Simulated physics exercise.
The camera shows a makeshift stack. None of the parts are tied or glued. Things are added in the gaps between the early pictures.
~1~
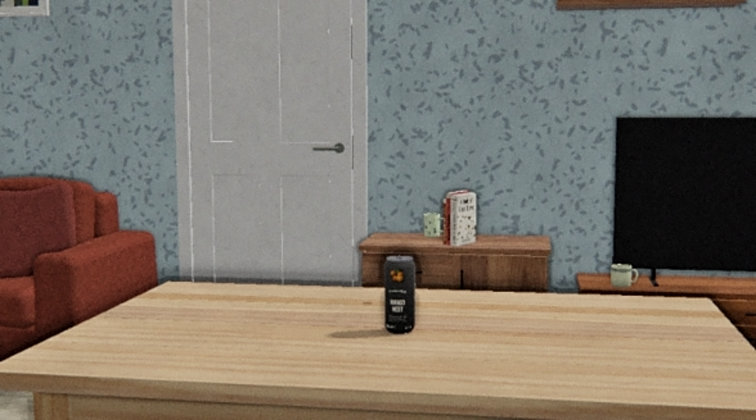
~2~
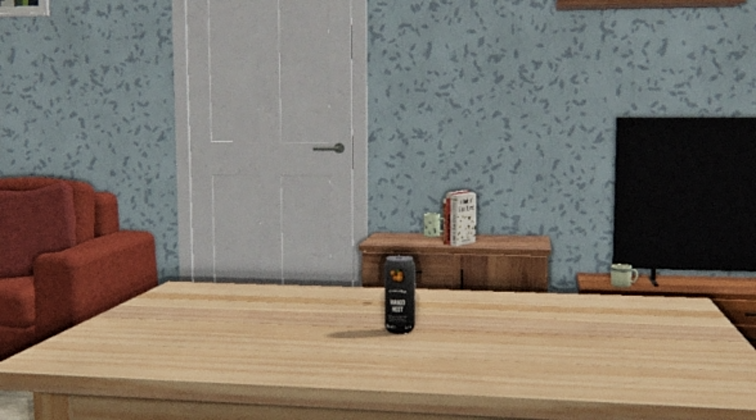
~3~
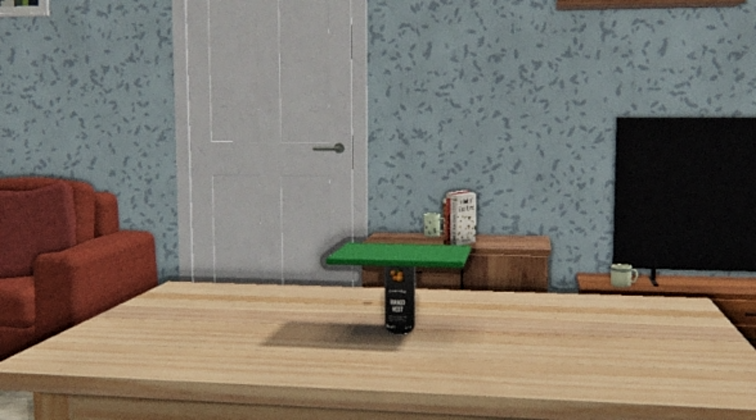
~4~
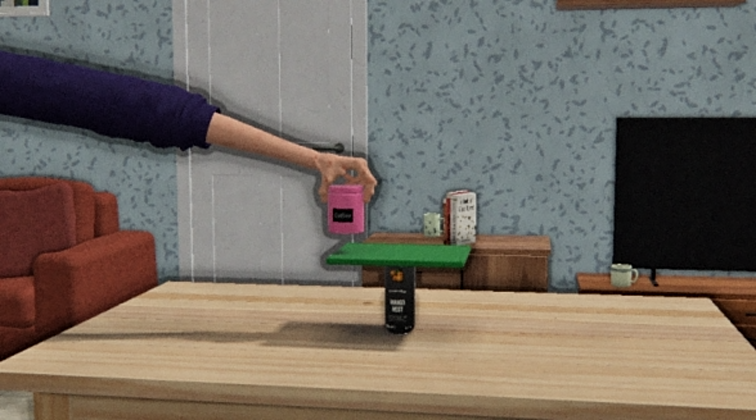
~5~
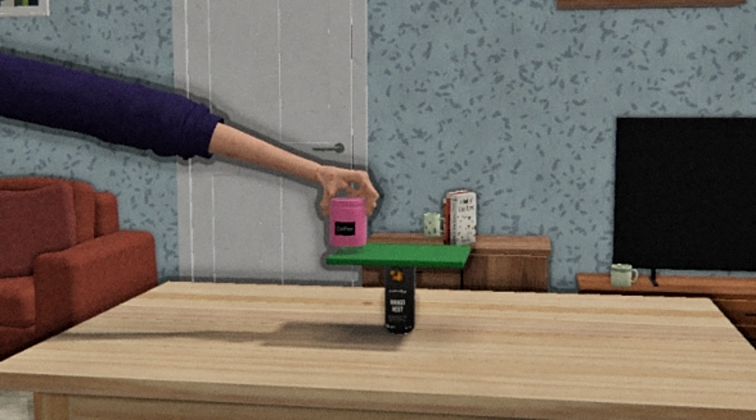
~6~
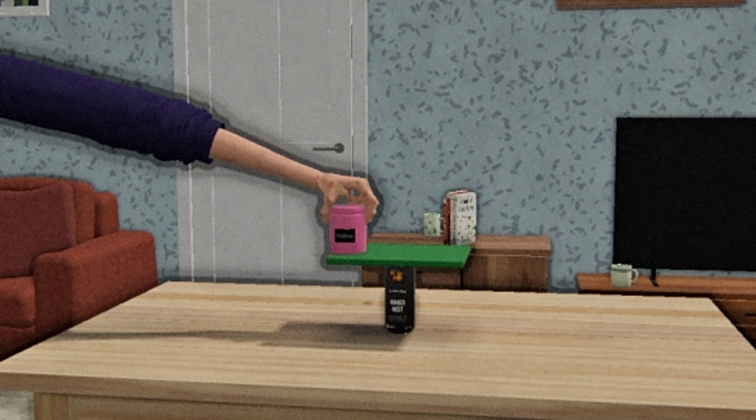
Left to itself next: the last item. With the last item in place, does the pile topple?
The stack is not secure.
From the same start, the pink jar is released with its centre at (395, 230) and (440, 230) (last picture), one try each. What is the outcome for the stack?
First try: Stands; second try: Topples.
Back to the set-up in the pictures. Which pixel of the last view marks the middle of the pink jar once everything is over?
At about (221, 315).
Then, 0.70 s past the last view, green lid and pink jar now fallen.
Then, 0.90 s past the last view, things are still on the move.
Finally, fallen, green lid and pink jar; black can still in place. Final places as the last picture's camera would see them, pink jar near (221, 315). The stack gives way.
